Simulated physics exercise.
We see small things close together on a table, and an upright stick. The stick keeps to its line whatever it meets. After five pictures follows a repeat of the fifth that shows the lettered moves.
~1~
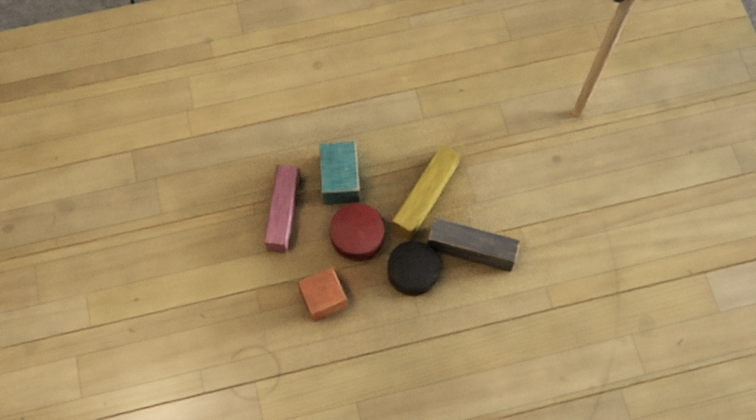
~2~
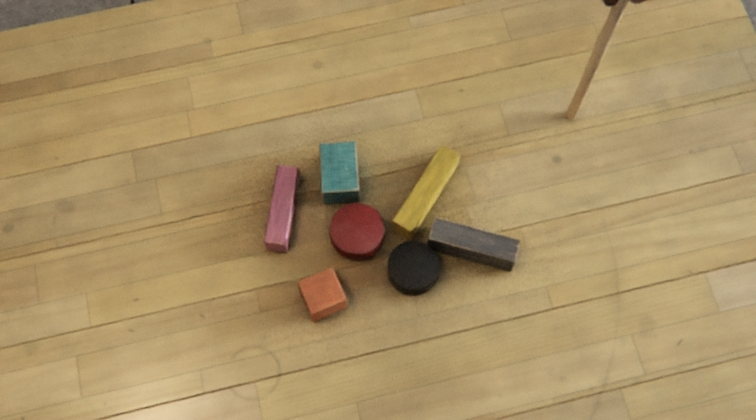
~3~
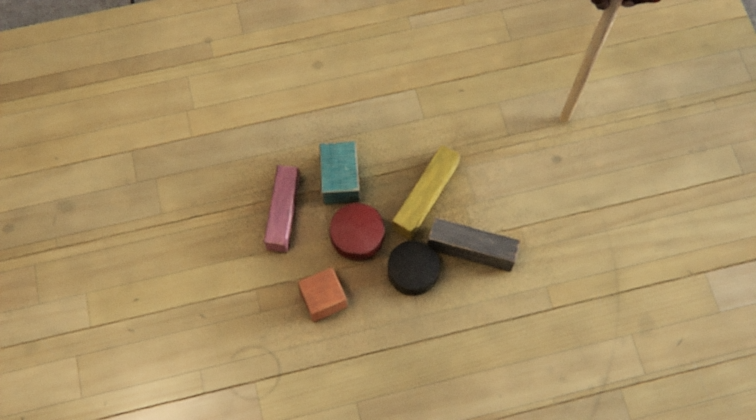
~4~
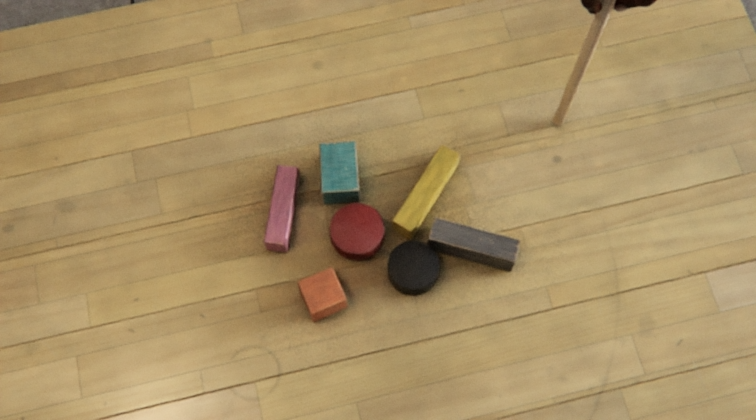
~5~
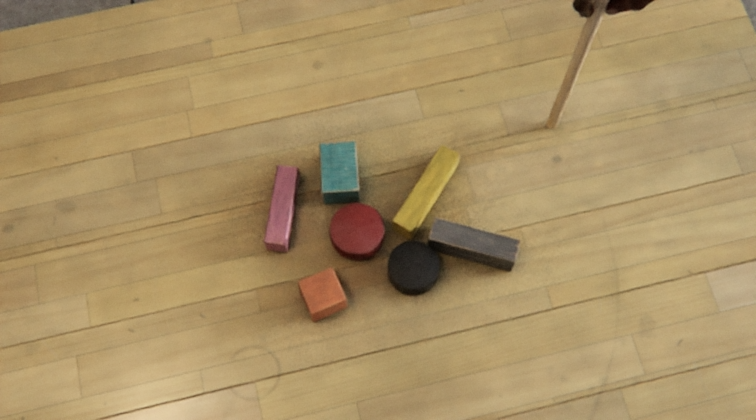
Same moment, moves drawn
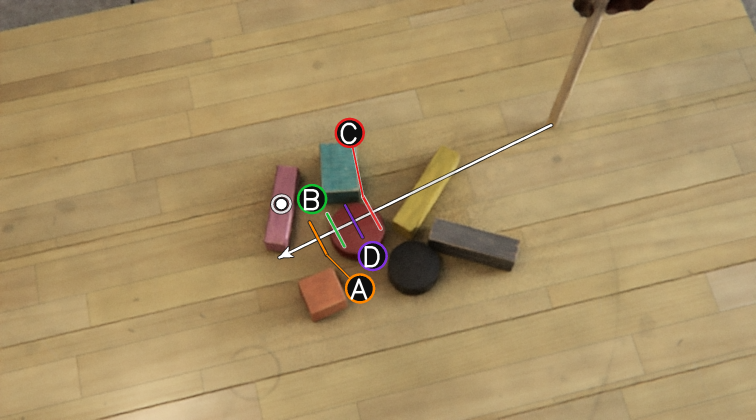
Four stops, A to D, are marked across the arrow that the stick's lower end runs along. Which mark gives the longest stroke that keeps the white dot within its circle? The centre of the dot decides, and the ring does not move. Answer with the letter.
Mark C.
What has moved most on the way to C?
The yellow bar.
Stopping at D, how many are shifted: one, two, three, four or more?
Four or more.
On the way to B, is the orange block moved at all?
By then, no.
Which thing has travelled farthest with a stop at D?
The yellow bar has gone farthest.
On the marked copy, A at (319, 238); B at (336, 230); C at (372, 213); D at (354, 222); the arrow from (551, 125) to (279, 258); the white dot at (281, 204).
With C. Early on, foot of the stick (488, 156).
Further on, foot of the stick (423, 189); yellow bar (406, 190).
At the end, foot of the stick (372, 213); yellow bar (355, 207); red tin (310, 239); the dot is still in its ring.
As for the rest, A shifts the dotted thing to (251, 185); B shifts the dotted thing to (255, 192); D shifts the dotted thing to (266, 202).
